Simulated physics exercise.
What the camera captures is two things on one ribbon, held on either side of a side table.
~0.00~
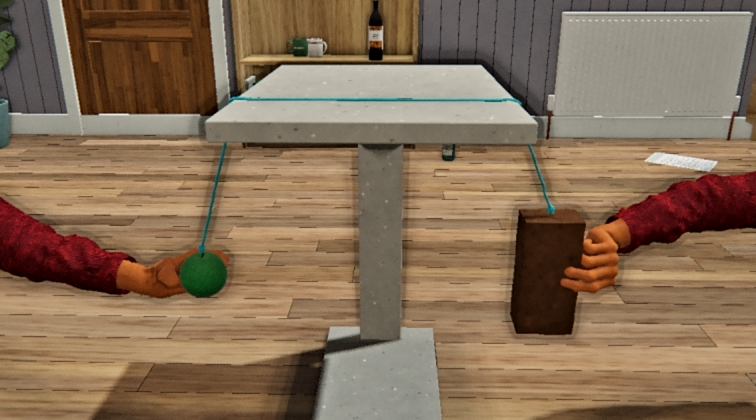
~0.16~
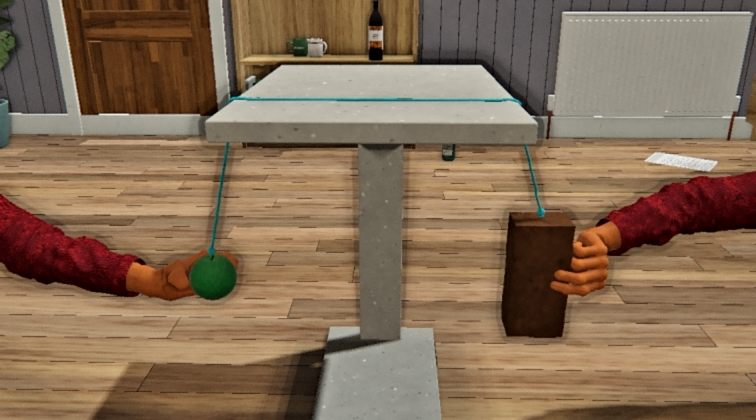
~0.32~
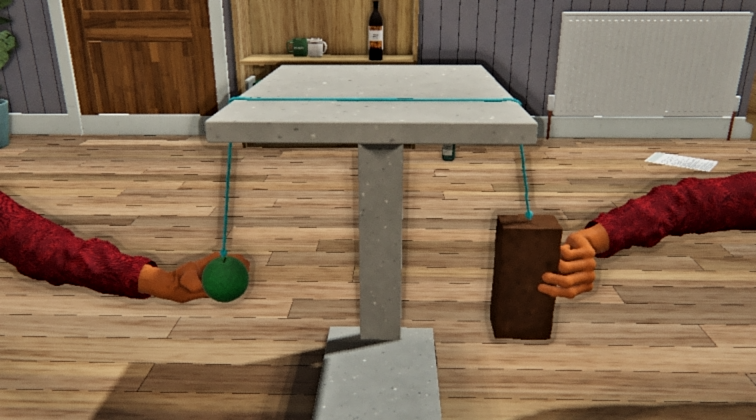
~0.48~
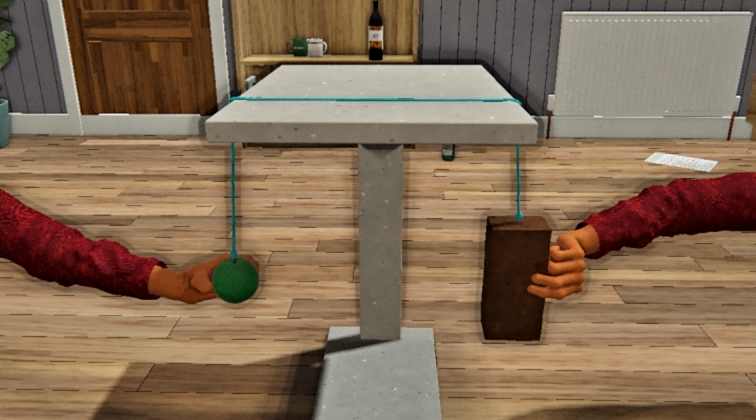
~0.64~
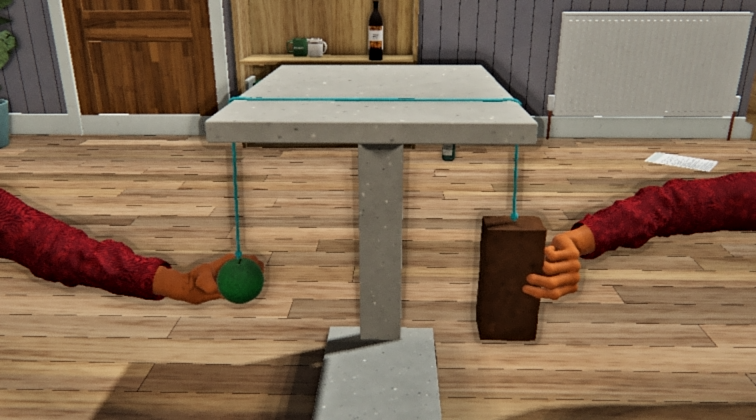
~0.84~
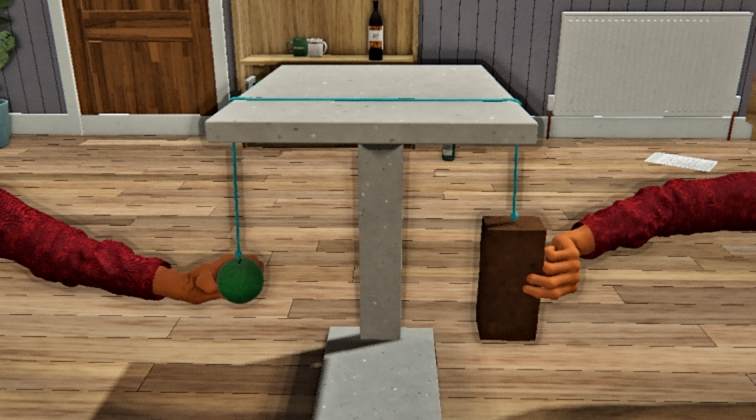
Two hands holding a green ball and a brown block on a ribbon over a table, moving them slightly inward, then keeping still.
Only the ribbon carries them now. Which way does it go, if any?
Drawn right.
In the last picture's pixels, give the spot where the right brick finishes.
Roughly (476, 411).
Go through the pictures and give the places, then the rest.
In the first picture, left apple (204, 274); right brick (546, 272); ribbon over the top (354, 100).
In the second picture, left apple (213, 277); right brick (536, 275).
In the third picture, left apple (226, 279); right brick (524, 277).
In the fourth picture, left apple (236, 280); right brick (514, 278).
In the fifth picture, left apple (241, 281); right brick (509, 279).
In the sixth picture, left apple (241, 281); right brick (509, 279); ribbon over the top (354, 100).
After 1.40 s, left apple pulled up onto the top; right brick lower near (494, 397).
After 2.08 s, left apple pulled up onto the top near (535, 82); right brick down on the floor near (474, 410).
In the end, left apple down on the floor; right brick down on the floor near (476, 411). The ribbon runs down on the right.
